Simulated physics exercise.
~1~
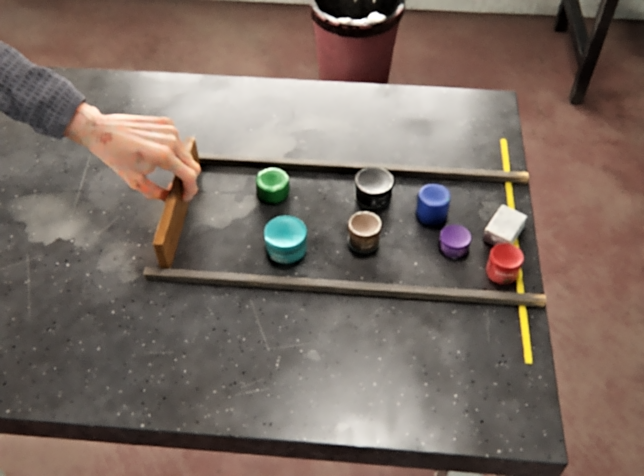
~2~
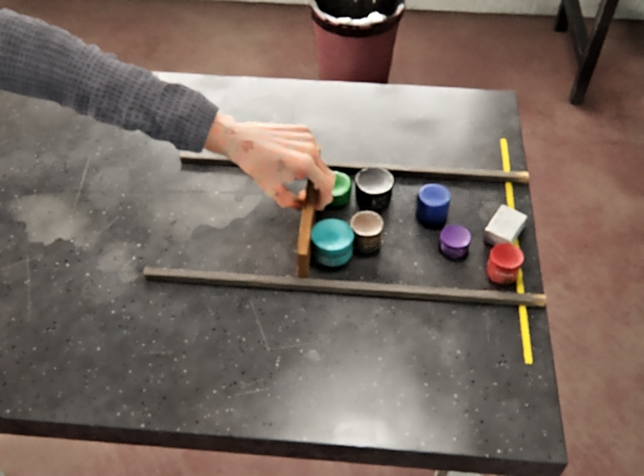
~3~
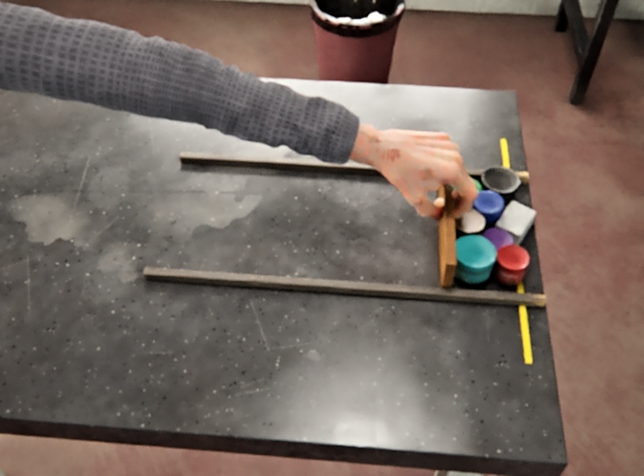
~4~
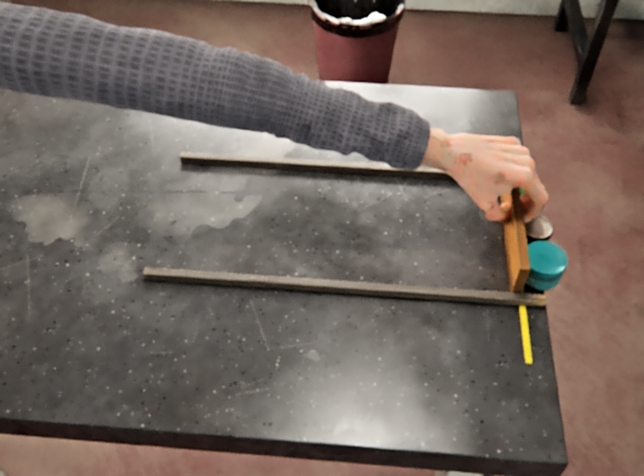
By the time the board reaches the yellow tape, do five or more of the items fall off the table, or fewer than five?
Five or more of them fall off. The white block and the red, purple, blue and black containers are among those gone from the table, while the turquoise tub is still at the edge.
